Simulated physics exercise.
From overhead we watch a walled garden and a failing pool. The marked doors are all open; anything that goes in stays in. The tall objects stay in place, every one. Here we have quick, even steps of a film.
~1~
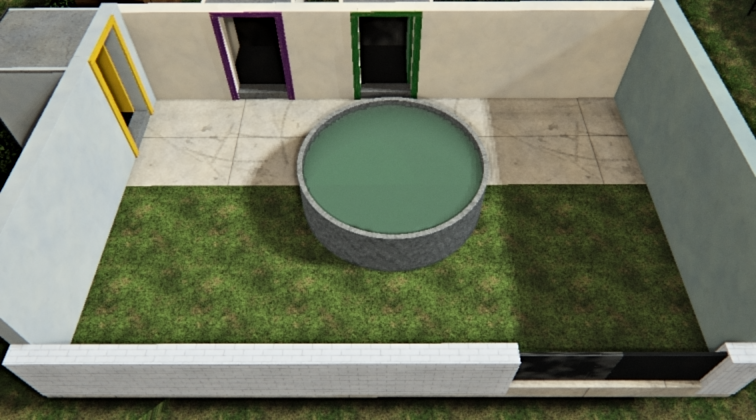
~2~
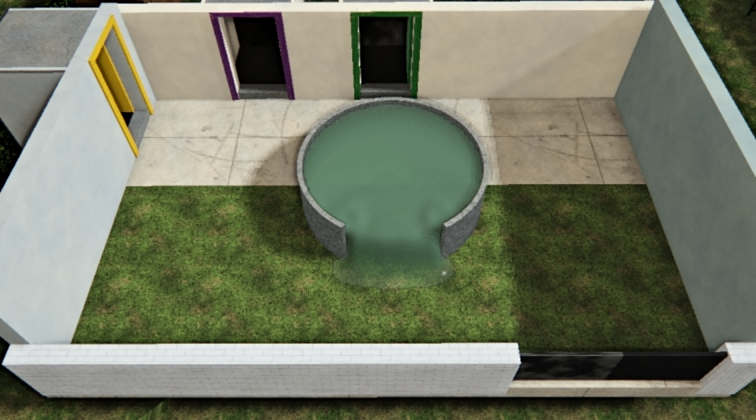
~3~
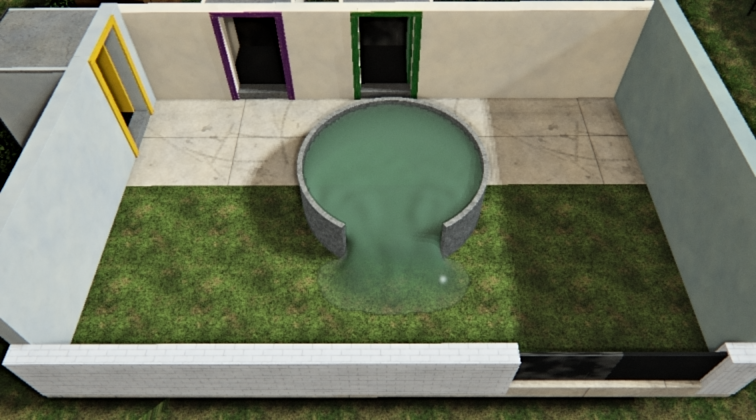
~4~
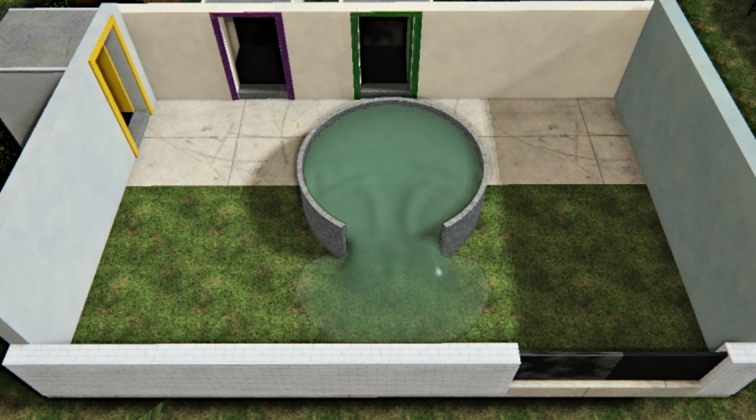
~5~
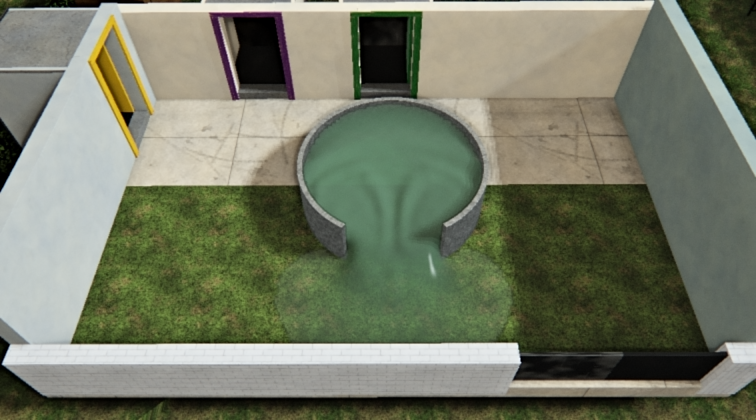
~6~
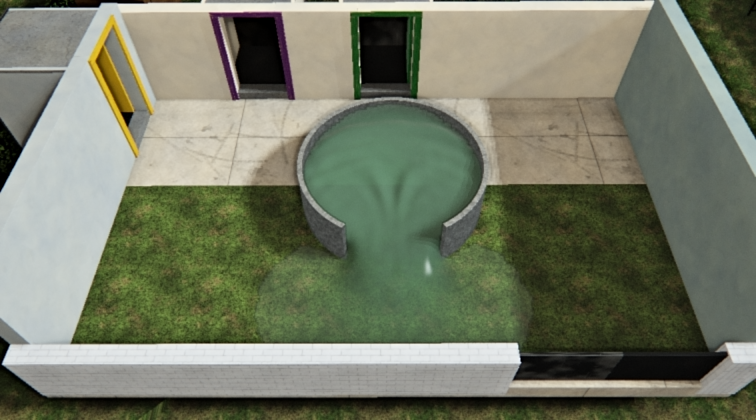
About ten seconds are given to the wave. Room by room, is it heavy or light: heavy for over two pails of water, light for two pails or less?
Green door - light; purple door - light; yellow door - light.
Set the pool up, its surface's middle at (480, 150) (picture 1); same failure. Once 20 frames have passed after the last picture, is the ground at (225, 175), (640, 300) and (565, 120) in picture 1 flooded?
Result: Spared; inundated; spared.
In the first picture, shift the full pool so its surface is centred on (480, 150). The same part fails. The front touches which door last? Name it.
I'd pick the door marked purple.
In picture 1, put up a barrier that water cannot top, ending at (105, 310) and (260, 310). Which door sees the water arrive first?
That's the door marked yellow.
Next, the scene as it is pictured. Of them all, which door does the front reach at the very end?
My answer is the green-painted one.
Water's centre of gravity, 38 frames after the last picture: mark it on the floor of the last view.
At roughly (389, 236).
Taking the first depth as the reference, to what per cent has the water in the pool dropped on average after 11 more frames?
Near 56 in a hundred.
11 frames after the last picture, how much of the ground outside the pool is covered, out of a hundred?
I'd say close to 30 per cent.
A moment on, water covers 20 % of the floor; the green door not reached, the purple door not reached, the yellow door not reached.
Next, water covers 30 % of the floor; the green door not reached, the purple door not reached, the yellow door not reached.
Then, water covers 55 % of the floor; the green door not reached, the purple door not reached, the yellow door not reached.
Later, water covers 90 % of the floor; the green door not reached, the purple door wet at the sill, nothing in, the yellow door wet at the sill, nothing in.
In the end, water covers 100 % of the floor; the green door wet at the sill, nothing in, the purple door wet at the sill, nothing in, the yellow door wet at the sill, nothing in.
